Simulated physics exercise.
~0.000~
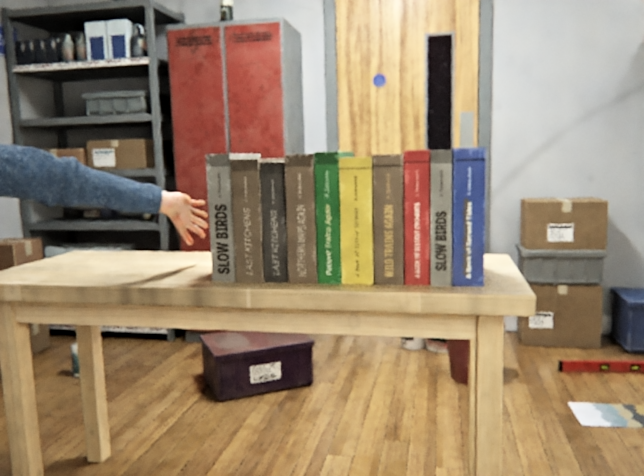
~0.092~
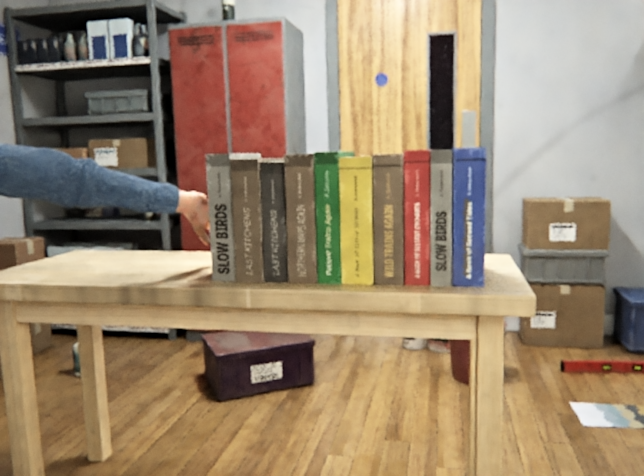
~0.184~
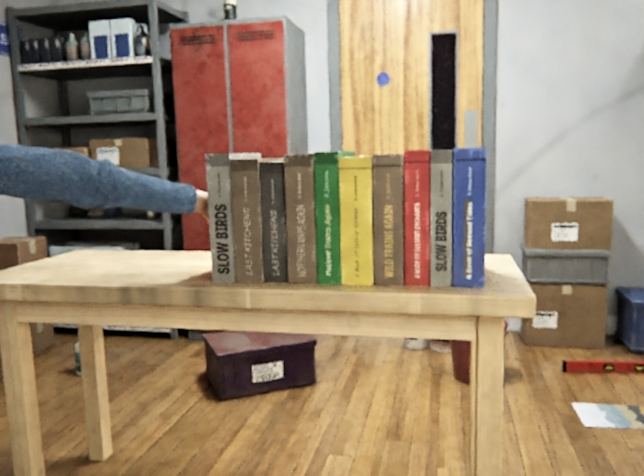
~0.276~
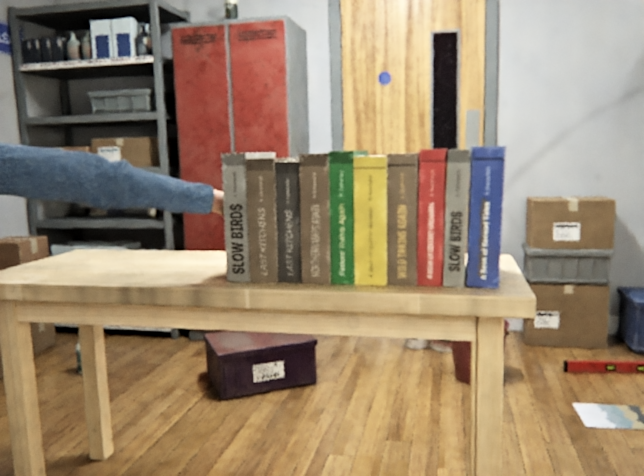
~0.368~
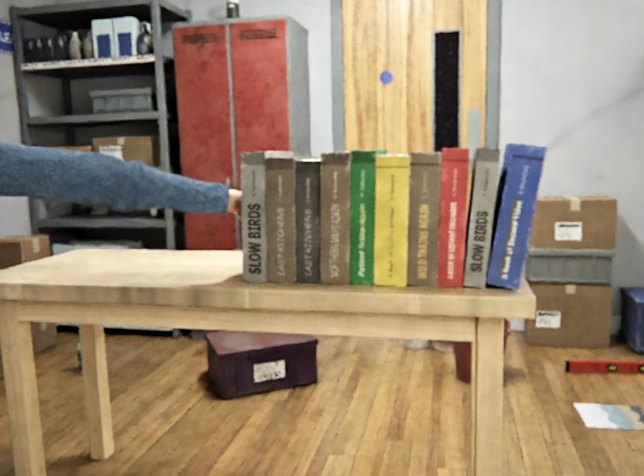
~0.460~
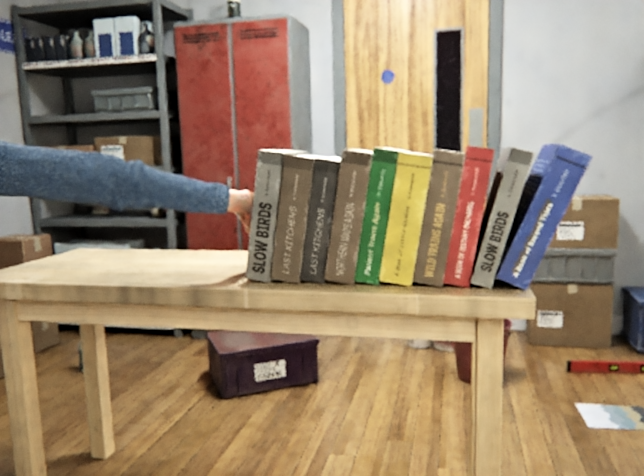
Ten upright box files, mostly grey and brown with green, yellow, red and blue ones among them, stand in a row on a pale wooden table in a storeroom, seen from the front. Behind are red lockers, dark shelves, a wooden door and stacked cartons. As the camera shifts very slightly, a blue-sleeved arm reaches from the left and pushes the row rightward, the files leaning right, the blue one most.
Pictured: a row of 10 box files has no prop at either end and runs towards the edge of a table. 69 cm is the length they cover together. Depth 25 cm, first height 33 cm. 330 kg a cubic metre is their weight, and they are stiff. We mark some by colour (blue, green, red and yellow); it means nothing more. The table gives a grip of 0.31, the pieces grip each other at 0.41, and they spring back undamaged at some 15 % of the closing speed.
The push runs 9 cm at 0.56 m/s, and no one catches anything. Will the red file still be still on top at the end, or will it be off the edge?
It cannot stay up.
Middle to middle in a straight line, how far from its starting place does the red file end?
Net straight-line distance: Approx. 95 cm.
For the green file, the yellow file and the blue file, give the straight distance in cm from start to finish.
The green one ends around 20 cm from its start, the yellow one around 20 cm and the blue one around 110 cm.
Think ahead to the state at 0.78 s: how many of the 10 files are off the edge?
The number reaches 1 by then.
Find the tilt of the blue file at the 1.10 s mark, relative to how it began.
Measured against how it began, the tilt is near 150 degrees.
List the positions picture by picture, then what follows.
In the first picture (places mark the middle of the side facing us; the camera moves round a little), hand (179, 210) 11 cm from the first; red file (417, 219); green file (328, 219); blue file (469, 218); nothing disturbed.
In the second picture, hand (196, 210) 6 cm from the first; red file (417, 219).
In the third picture, hand 9 mm from the first; red file (417, 219).
In the fourth picture, hand 43 mm in; red file (431, 219) shifted 35 mm; blue file (486, 218) shifted 41 mm; 10 disturbed, none off the edge.
In the fifth picture, hand 9 cm in; red file (453, 219) shifted 9 cm; blue file (516, 218) leaning 9°; 10 disturbed, none off the edge.
In the sixth picture, hand (246, 209) 9 cm in, stopped; red file (468, 218) leaning 9°; blue file (543, 219) leaning 23°; green file (376, 218) leaning 9°; 10 disturbed, none off the edge.
After 0.78 s, 1 of the 10 files off the edge; red file leaning 33°; blue file on its side.
After 1.10 s, 3 of the 10 files off the edge; red file upside down; blue file upside down.
At rest (1.8 s), 3 of the 10 files off the edge; red file on its side; blue file on its side; yellow file leaning 45°.
